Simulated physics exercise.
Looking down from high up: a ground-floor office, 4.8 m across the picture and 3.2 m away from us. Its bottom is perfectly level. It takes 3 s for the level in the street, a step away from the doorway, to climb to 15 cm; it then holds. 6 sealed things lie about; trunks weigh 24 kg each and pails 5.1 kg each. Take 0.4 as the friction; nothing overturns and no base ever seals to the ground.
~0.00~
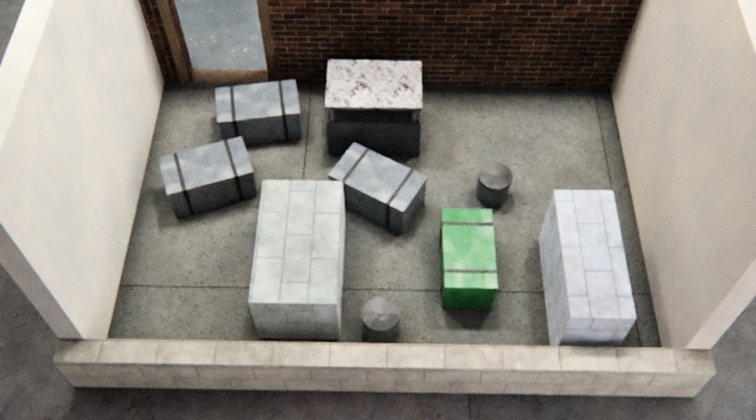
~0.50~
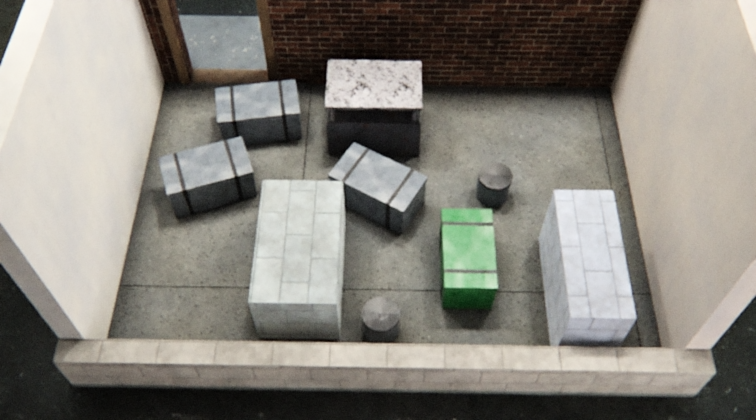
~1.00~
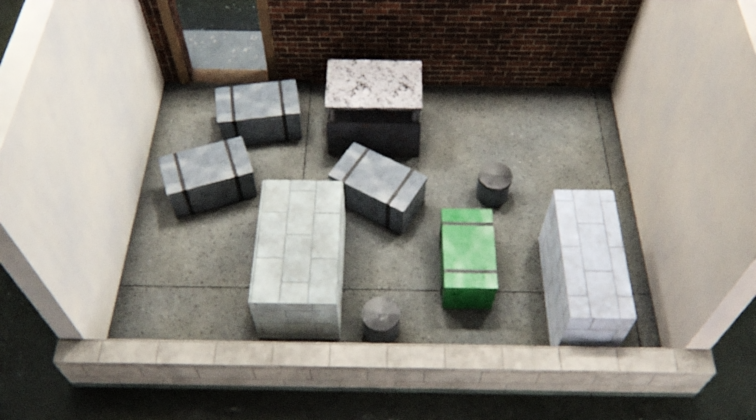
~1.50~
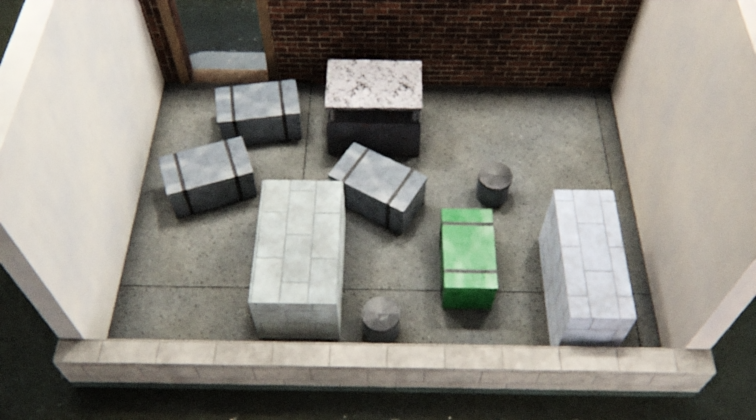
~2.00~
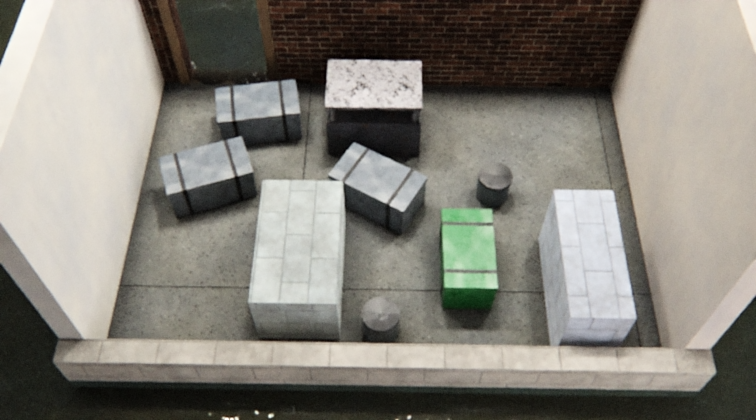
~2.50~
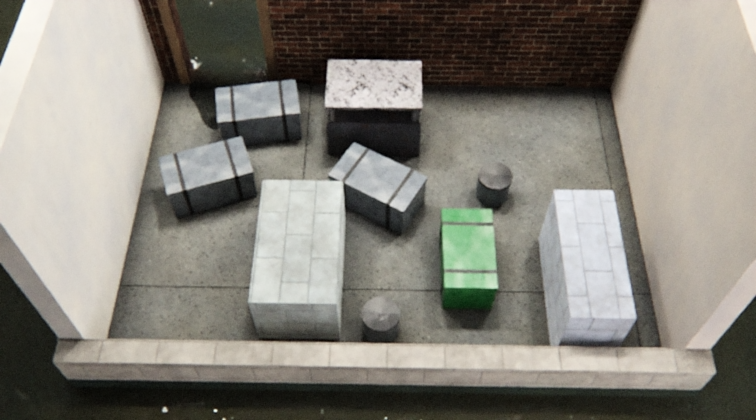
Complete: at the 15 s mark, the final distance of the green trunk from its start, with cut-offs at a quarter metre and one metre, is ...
Short of a quarter metre.
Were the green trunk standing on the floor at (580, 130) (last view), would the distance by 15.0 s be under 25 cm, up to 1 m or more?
So it hardly goes anywhere.
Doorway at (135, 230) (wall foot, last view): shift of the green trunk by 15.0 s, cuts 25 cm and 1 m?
I'd expect the green trunk to remain in place.
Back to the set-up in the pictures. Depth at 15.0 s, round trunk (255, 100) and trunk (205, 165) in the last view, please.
Roughly 8 and 12 cm.
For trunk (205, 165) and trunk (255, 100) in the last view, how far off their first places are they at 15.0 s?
First 140 cm, then 150 cm.
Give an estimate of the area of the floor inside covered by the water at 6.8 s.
That flooded area is roughly 7.0 m2.
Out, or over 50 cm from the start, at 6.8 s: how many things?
The number comes to 2.
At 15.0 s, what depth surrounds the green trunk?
Somewhere close to 6 cm.
After 3.5 s the green trunk is near (469, 247), 0.0 m from its start, aground; 0 afloat.
After 6.8 s the green trunk is near (469, 247), 0.0 m from its start, aground; 0 afloat.
After 11.0 s the green trunk is near (469, 247), 0.0 m from its start, aground; 2 afloat.
After 15.0 s the green trunk is near (471, 249), 0.0 m from its start, aground; 2 afloat.
